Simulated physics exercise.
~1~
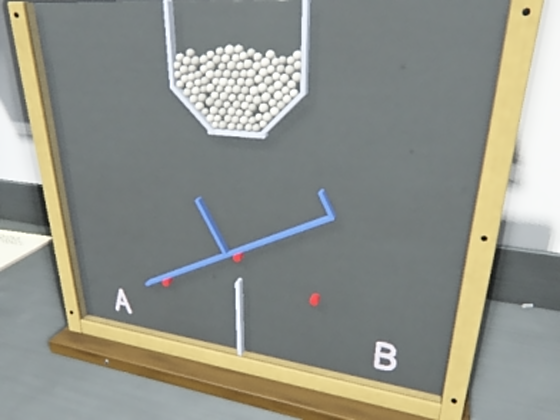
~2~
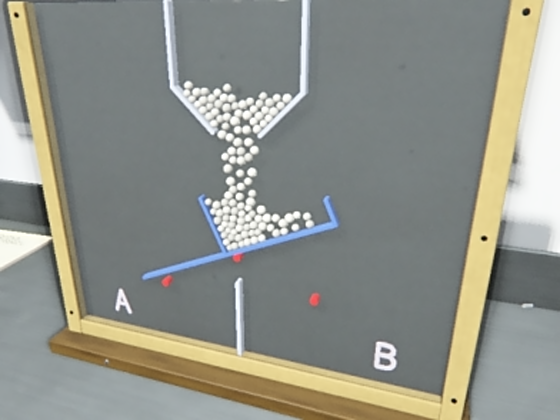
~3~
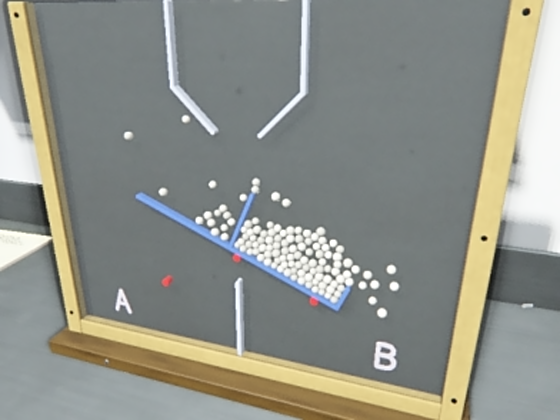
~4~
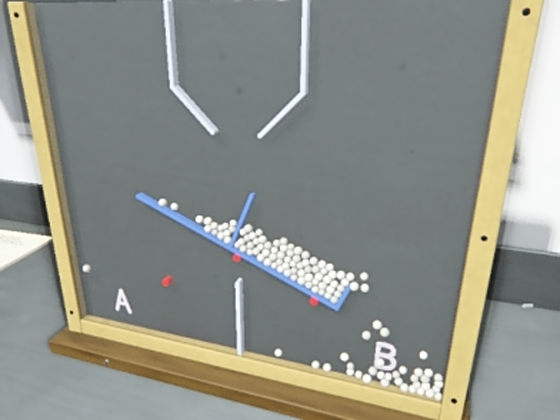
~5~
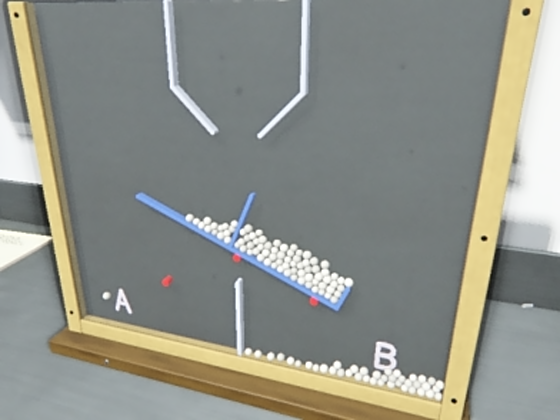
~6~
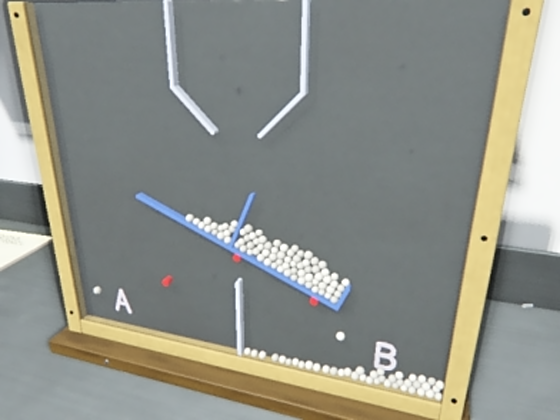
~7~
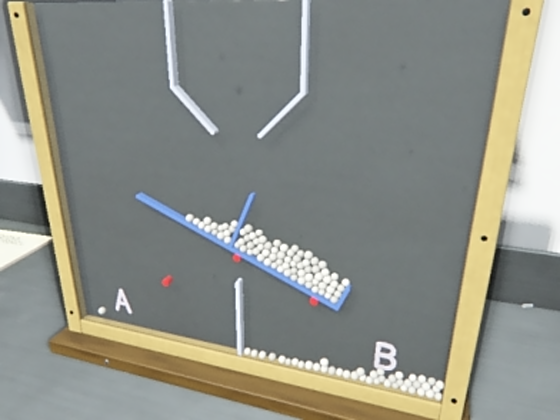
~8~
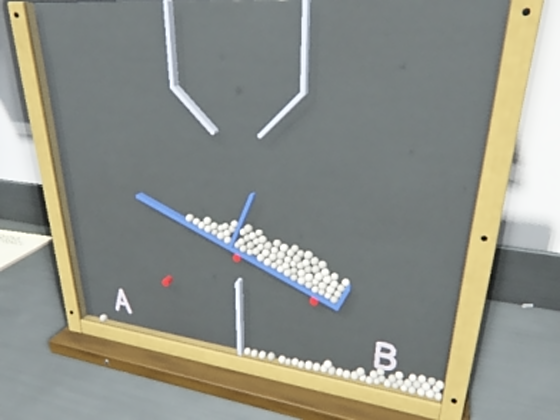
To begin with, small white balls fill a hopper above a blue tray that slopes down to the left, with bins marked A and B below. The balls pour out and pile up on the tray, mostly to the right of its upright divider. The tray then tips over so its right end drops, and the heap slides that way while a few balls scatter. Some spill over the right end and spread along the floor of bin B. Finally, most balls rest on the right-tilted tray, some line bin B, and bin A is nearly empty.
